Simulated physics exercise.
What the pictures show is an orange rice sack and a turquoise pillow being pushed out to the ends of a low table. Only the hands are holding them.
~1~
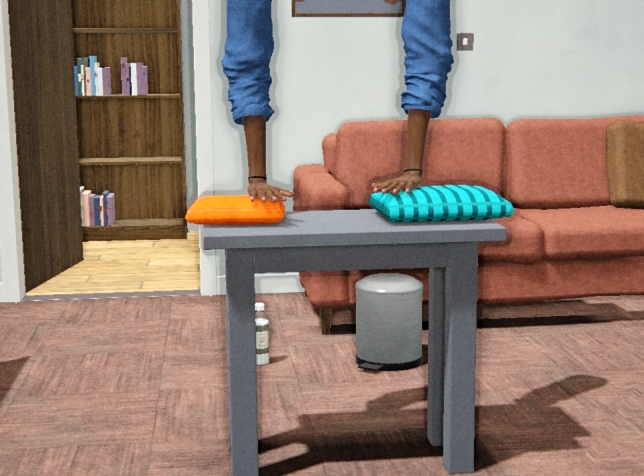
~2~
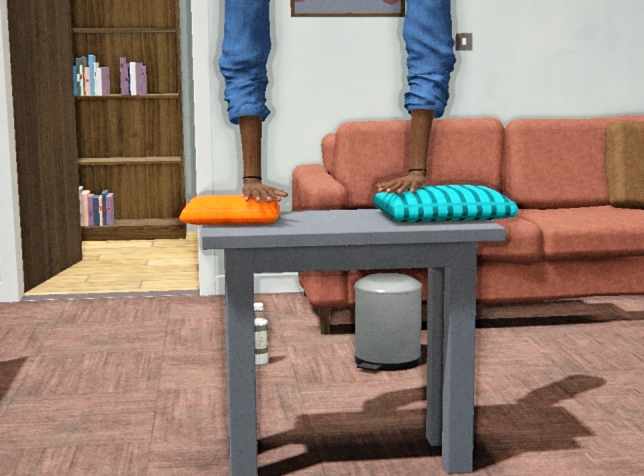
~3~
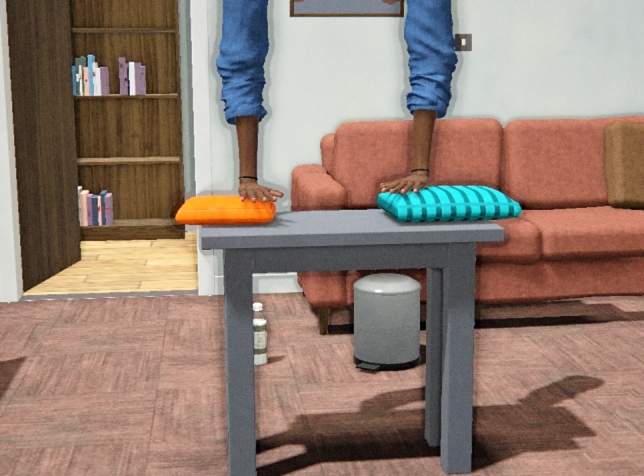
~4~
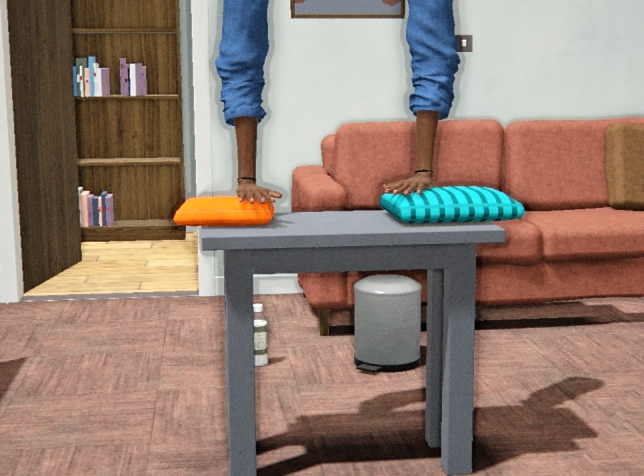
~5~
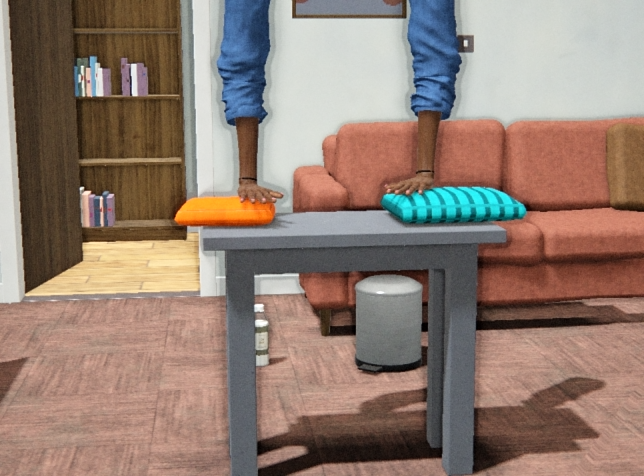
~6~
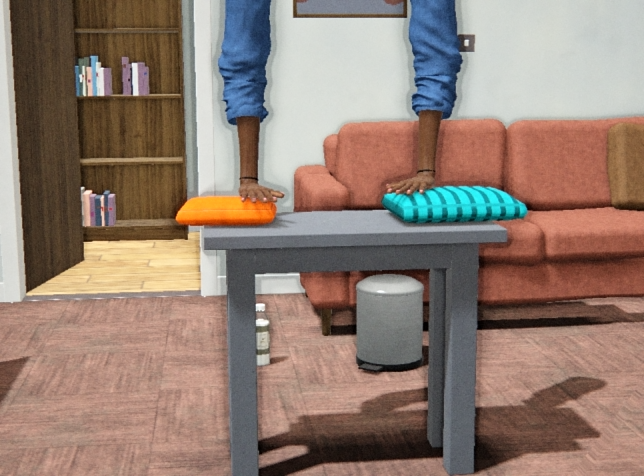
Two brown hands in rolled blue sleeves reach down onto an orange sack-like cushion at the left and a striped turquoise pillow at the right of a low grey table, seen from the front in a living room. A red sofa, grey bin and open doorway with bookshelves stand behind. The hands slide both slightly outward, then barely move, while the view shifts very slightly.
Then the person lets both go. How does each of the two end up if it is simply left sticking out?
By the end, the orange rice sack is still up, the turquoise pillow is still up.
Then, 0.26 s after the last picture, rice sack lying still; pillow lying still.
At rest, rice sack lying still; pillow lying still. The orange rice sack holds its place and the turquoise pillow stays up there.
